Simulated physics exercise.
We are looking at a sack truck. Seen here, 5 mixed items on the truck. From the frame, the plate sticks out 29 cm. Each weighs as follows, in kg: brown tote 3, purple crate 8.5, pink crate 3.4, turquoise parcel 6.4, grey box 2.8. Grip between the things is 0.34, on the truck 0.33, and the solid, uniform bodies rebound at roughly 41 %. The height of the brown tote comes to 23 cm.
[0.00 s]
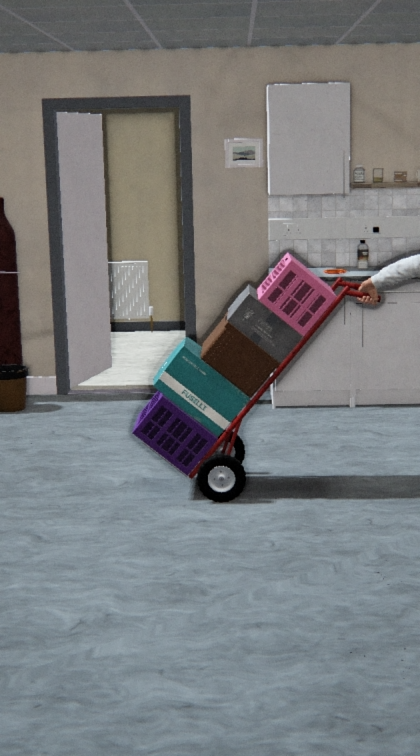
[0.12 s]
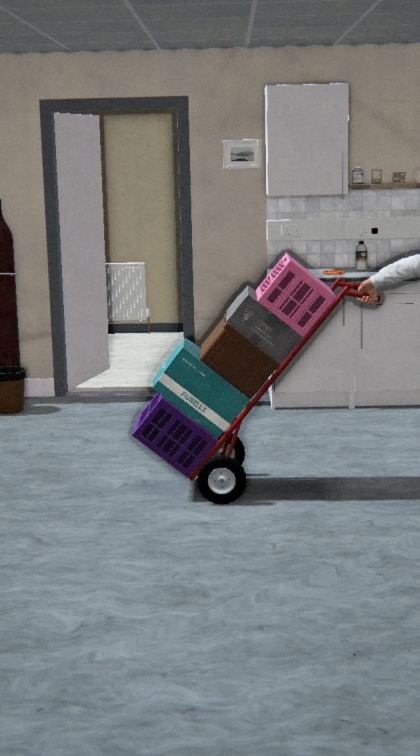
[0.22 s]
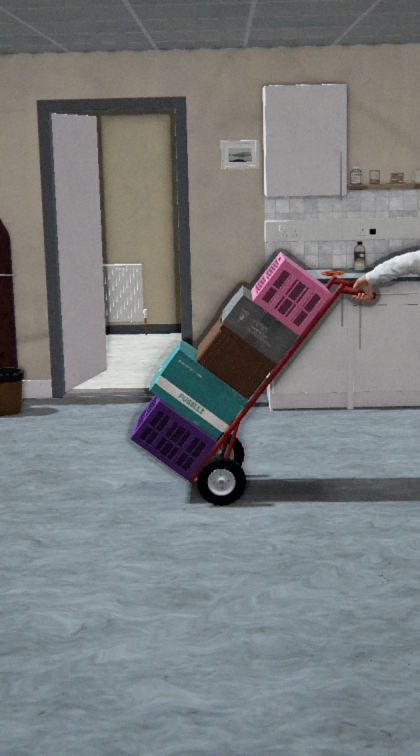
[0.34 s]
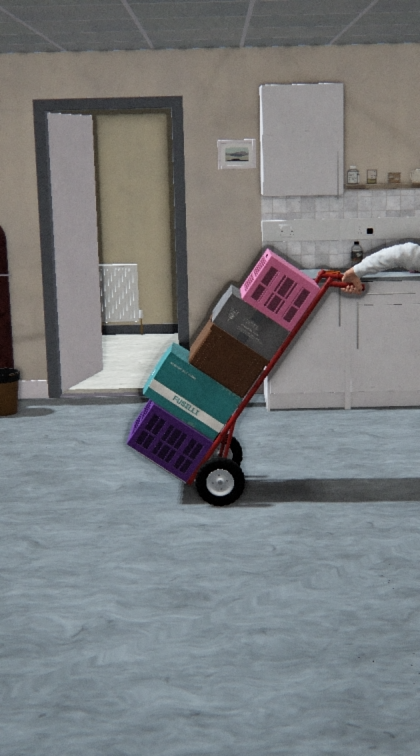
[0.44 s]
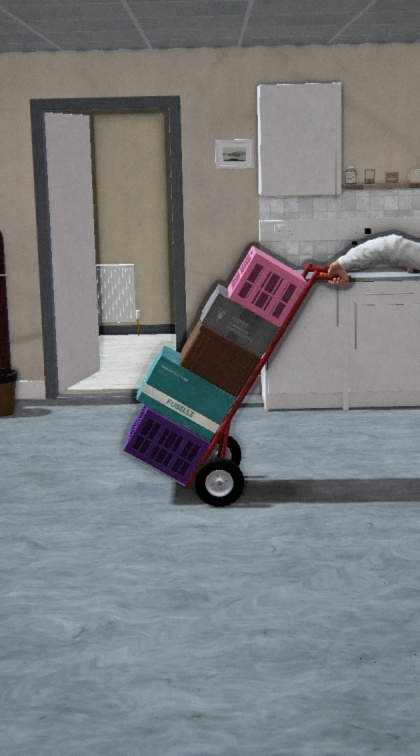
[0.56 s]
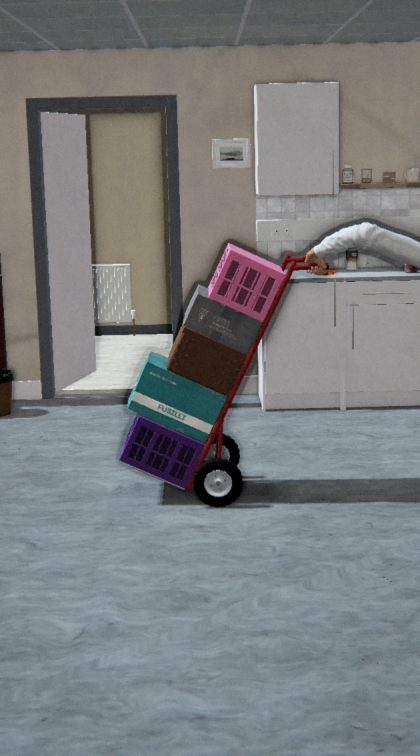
To begin with, a red sack truck stacked with a purple crate, turquoise parcel, brown tote, grey box and pink crate leans back toward the right, a hand gripping its handle. The arm then pushes the handle leftward and up, steadily swinging the stack more upright while the wheels stay almost in place.
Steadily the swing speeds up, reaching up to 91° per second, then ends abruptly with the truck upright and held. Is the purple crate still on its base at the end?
Stands.
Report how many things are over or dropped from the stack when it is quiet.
The count comes out at 4.
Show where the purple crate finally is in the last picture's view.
At pixel (157, 468) or so, give or take.
After 1.36 s, truck upright; purple crate tipped 11° from how it sat near (152, 464); pink crate tipped 14° from how it sat; grey box tipped 14° from how it sat.
After 1.96 s, truck upright; brown tote, pink crate, turquoise parcel and grey box now dropped from the stack.
After 2.46 s, truck upright.
At rest (3.4 s), dropped from the stack and tipped over, brown tote, pink crate, turquoise parcel and grey box; purple crate in place, give or take 10 cm. Seen from the same camera at the end, purple crate near (157, 468).
